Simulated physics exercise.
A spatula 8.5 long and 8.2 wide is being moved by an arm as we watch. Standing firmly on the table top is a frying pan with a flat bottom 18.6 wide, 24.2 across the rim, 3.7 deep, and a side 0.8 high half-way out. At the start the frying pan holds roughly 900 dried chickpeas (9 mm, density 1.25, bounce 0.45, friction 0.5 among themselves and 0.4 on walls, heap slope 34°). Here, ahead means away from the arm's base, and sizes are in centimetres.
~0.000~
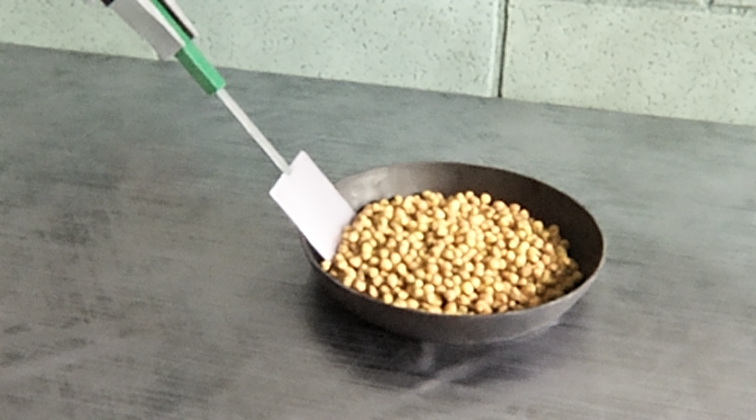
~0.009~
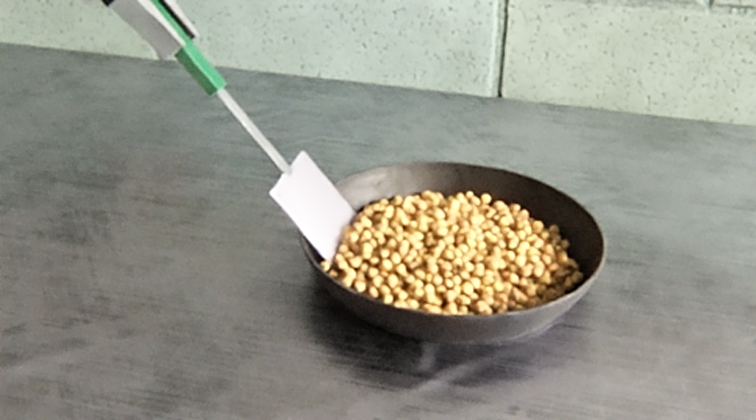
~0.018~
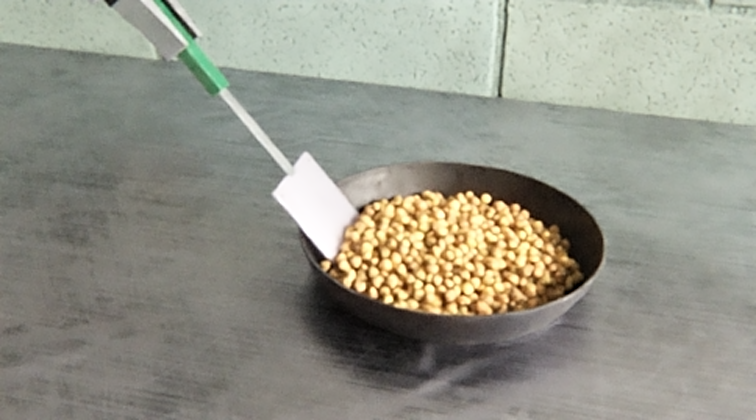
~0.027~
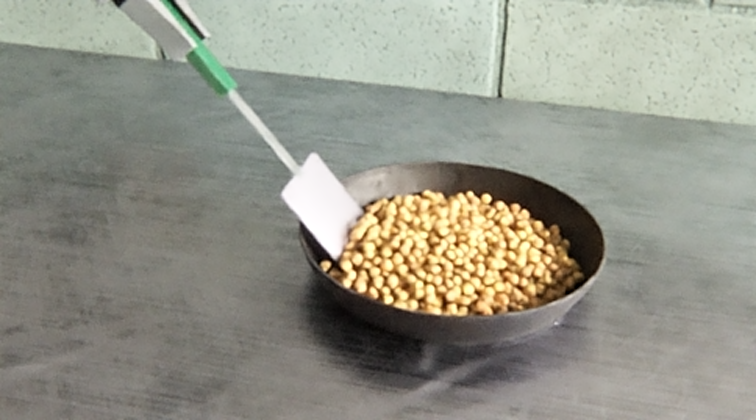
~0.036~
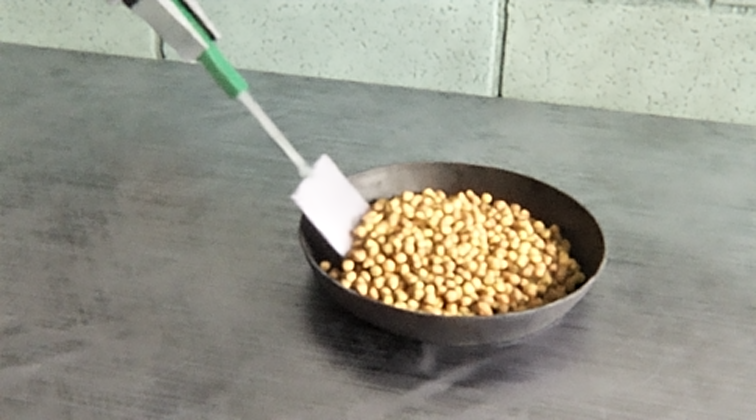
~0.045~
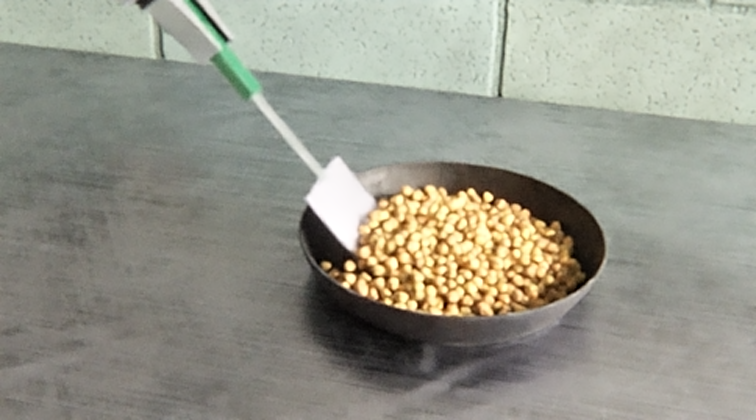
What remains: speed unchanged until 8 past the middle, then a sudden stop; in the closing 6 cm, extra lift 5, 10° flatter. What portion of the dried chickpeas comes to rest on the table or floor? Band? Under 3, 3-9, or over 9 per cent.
Over 9 per cent.
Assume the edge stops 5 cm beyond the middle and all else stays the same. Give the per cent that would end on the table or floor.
Then the share is near 15 in a hundred.
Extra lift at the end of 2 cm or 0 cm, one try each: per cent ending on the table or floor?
Roughly 25 per cent, then 15 per cent.
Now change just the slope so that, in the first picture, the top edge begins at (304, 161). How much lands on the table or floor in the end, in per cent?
20 percent or so.
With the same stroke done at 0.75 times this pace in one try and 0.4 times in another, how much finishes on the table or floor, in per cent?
Some 15 per cent, then some 5 per cent, on the table or floor.
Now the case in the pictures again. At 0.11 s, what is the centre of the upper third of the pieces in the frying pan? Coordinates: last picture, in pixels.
It is centred at about (492, 237).
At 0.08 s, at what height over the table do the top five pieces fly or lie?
6 cm or so.
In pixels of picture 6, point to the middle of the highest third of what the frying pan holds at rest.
(541, 261).
After 0.08 s, sloping 49°, highest piece 6 above the table; 900 in the frying pan.
After 0.11 s, sloping 47°, highest piece 8 above the table; 900 in the frying pan.
After 0.33 s, sloping 39°, highest piece 8 above the table; 712 in the frying pan, 140 on the table or floor, 48 on the blade or in flight.
After 1.38 s, sloping 39°, highest piece 4 above the table; 712 in the frying pan, 188 on the table or floor.
In the end, 712 in the frying pan, 188 on the table or floor. That is 21 % on the table or floor.
